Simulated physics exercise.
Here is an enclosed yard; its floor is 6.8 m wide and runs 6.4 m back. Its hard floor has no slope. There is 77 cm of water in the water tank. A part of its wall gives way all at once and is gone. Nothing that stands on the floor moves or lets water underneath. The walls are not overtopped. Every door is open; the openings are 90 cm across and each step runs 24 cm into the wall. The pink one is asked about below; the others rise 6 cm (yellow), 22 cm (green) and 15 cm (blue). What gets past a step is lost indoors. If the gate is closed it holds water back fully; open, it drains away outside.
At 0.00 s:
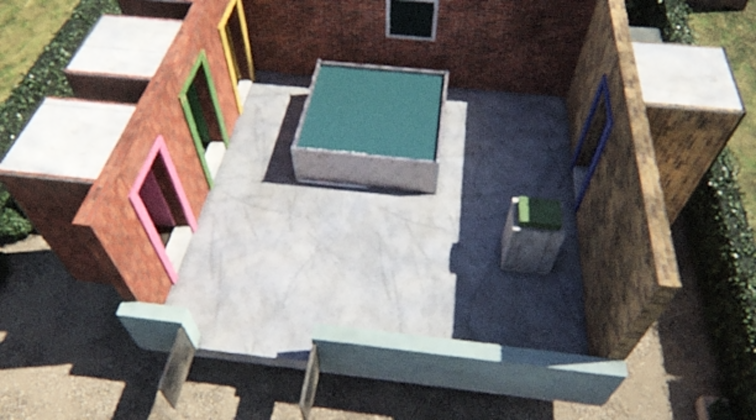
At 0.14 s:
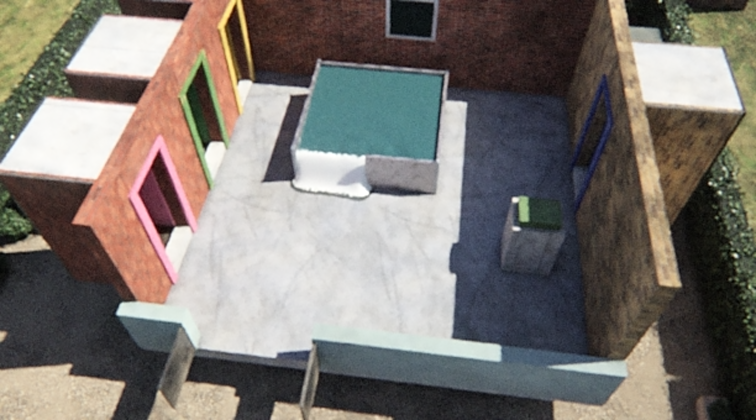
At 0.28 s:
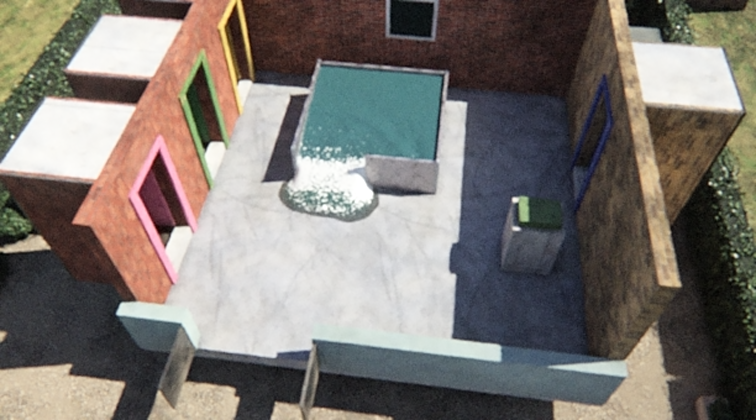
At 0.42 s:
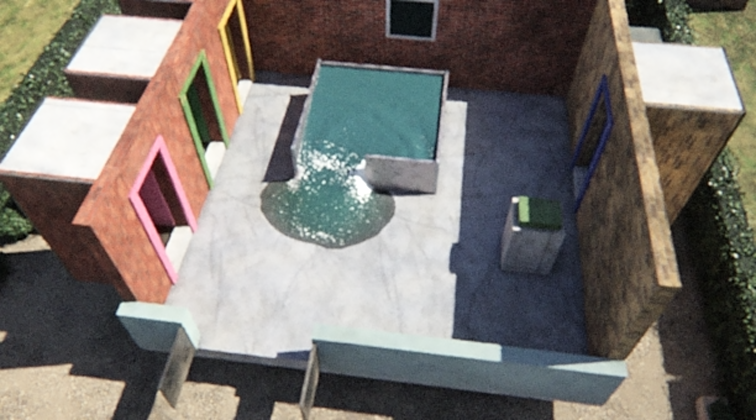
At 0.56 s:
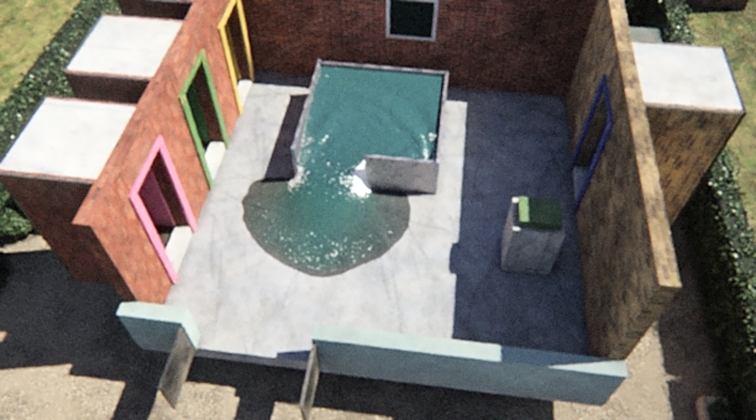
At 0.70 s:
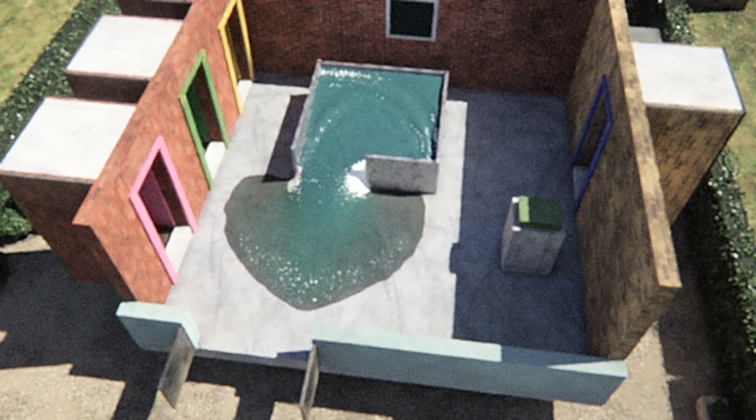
A raised water tank in a brick-walled yard lost part of its front wall, and water gushed through the gap, foaming white at first, then fanning out across the pale floor in a widening pool.
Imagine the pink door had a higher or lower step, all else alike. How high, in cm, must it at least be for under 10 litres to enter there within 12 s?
Some 21 cm above the ground.
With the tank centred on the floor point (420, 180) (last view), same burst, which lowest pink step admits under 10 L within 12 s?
About 7.0 cm.
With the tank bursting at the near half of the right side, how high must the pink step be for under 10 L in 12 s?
Then roughly 9.5 cm.
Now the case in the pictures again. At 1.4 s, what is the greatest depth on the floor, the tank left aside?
Roughly 46 cm.
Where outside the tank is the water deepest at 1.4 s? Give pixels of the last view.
At about (318, 186).
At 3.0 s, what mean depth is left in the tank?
Some 39 cm.
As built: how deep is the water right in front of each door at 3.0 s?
Depths in cm: Yellow 0, green 3, blue 0, pink 22.
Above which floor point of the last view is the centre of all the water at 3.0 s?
At about (352, 189).
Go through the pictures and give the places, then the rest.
In the first frame, still water, 77 cm deep, in the water tank at (374, 112); the pink door at (169, 220) is dry.
In the second frame, the front is at (351, 197), 0.3 m from the gap at (332, 173); 0.3 m2 of floor is wet, 77 cm left at the back.
In the third frame, the gap is at (332, 174), the front 0.8 m out at (337, 216); the back of the water tank holds 77 cm.
In the fourth frame, the front is at (317, 242), 1.4 m from the gap at (332, 175); 2.6 m2 of floor is wet, 77 cm left at the back.
In the fifth frame, the gap is at (332, 175), the front 2.0 m out at (307, 270); the back of the water tank holds 77 cm.
In the sixth frame, the front is at (299, 304), 2.7 m from the gap at (332, 174); 6.5 m2 of floor is wet, 73 cm left at the back; 0.9 m in a straight line remain to the pink door at (169, 220).
After 1.4 s water covers 35 % of the floor, deepest (46 cm) near (318, 186); 9 cm at the pink door, 0 litres in over its 22 cm step.
After 3.0 s water covers 45 % of the floor, deepest (35 cm) near (178, 330); 22 cm at the pink door, 3 litres in over its 22 cm step.
After 12.0 s water covers 95 % of the floor, deepest (10 cm) near (328, 79); 8 cm at the pink door, 5 litres in over its 22 cm step.
At the pink door as built, the water arrived by 1.1 s and peaked near 25 cm at 1.8 s.
With a step of 19 cm, 18 litres would have come in within the 12 s; with 25.5 cm, 0 litres. So under 10 litres takes about 21 cm.
